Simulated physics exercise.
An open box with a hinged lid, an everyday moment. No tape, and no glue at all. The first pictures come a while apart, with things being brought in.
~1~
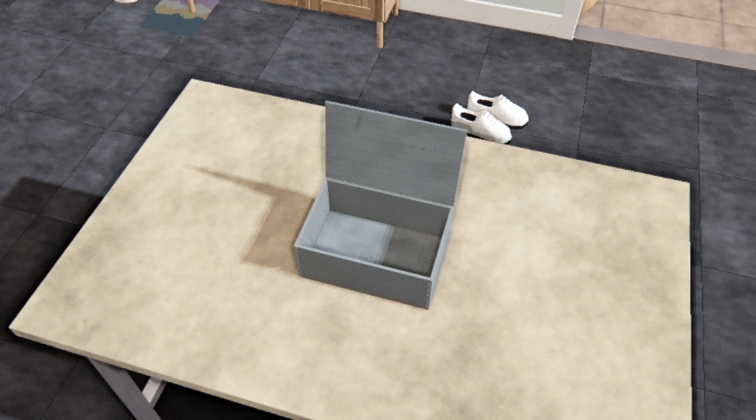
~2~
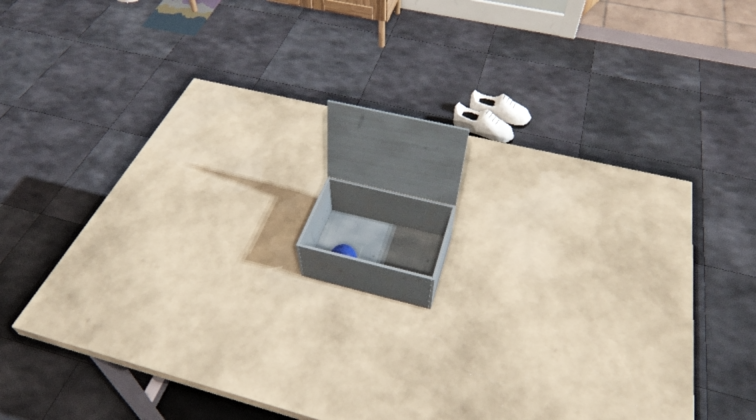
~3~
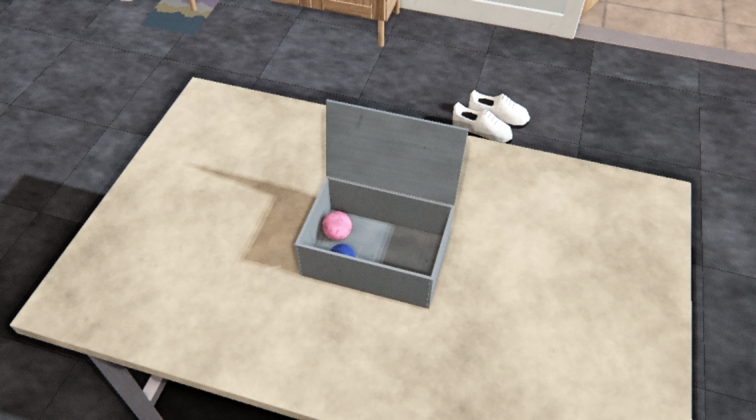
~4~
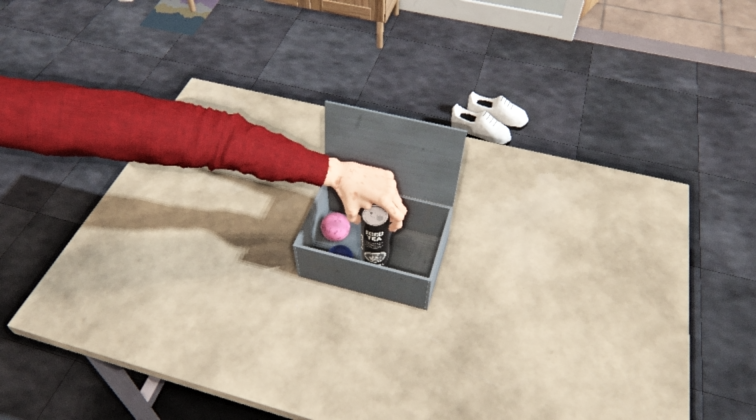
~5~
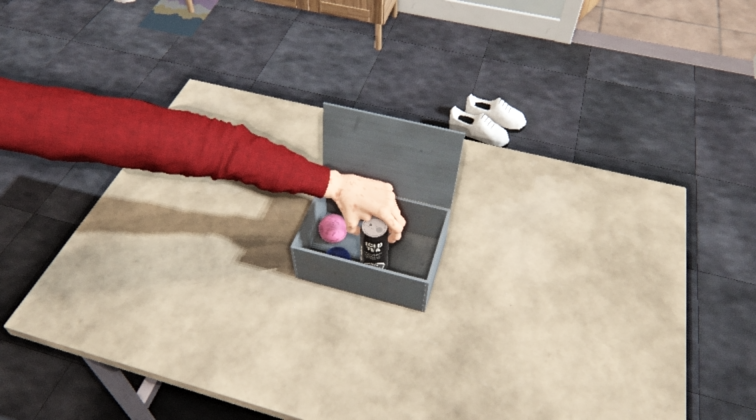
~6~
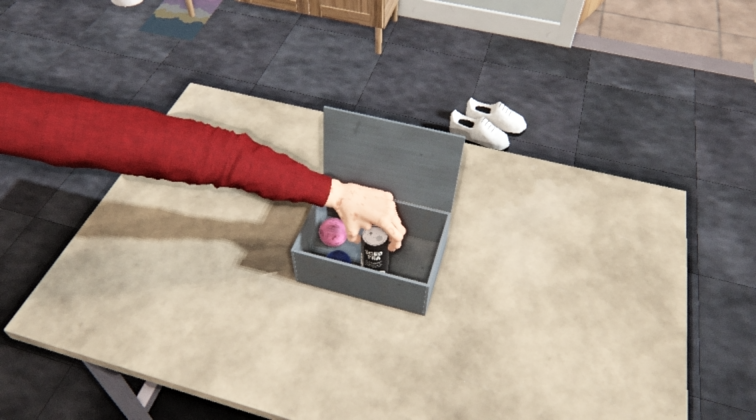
Open grey box on a table holding a blue ball, then a pink ball, before a red-sleeved hand lowers a black can inside.
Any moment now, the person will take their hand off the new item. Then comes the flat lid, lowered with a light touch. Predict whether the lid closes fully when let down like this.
Prediction: The lid stays raised.
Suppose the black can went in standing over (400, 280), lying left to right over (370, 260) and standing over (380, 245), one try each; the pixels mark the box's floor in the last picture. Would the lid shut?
With the first placement it doesn't close, with the second it closes properly, and with the third it closes properly.
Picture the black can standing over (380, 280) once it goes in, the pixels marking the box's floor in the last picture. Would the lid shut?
With this placement the lid is kept from closing.
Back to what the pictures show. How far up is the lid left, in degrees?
Some 20 degrees above the rim, more or less.
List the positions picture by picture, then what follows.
In the first picture, the last thing is not in view yet.
In the second picture, the last thing is not in view yet.
In the third picture, the last thing is not in view yet.
The fourth picture shows still above its spot; black can (375, 238).
The fifth picture shows still above its spot; black can (374, 248).
The sixth picture shows in place under the hand; black can (375, 256).
Then, 1.40 s on from there, lid 76° above the rim.
Then, 1.70 s on from there, lid 46° above the rim.
In the end, lid 21° above the rim; all 3 unmoved. At the end, from the last picture's camera, black can near (375, 257).
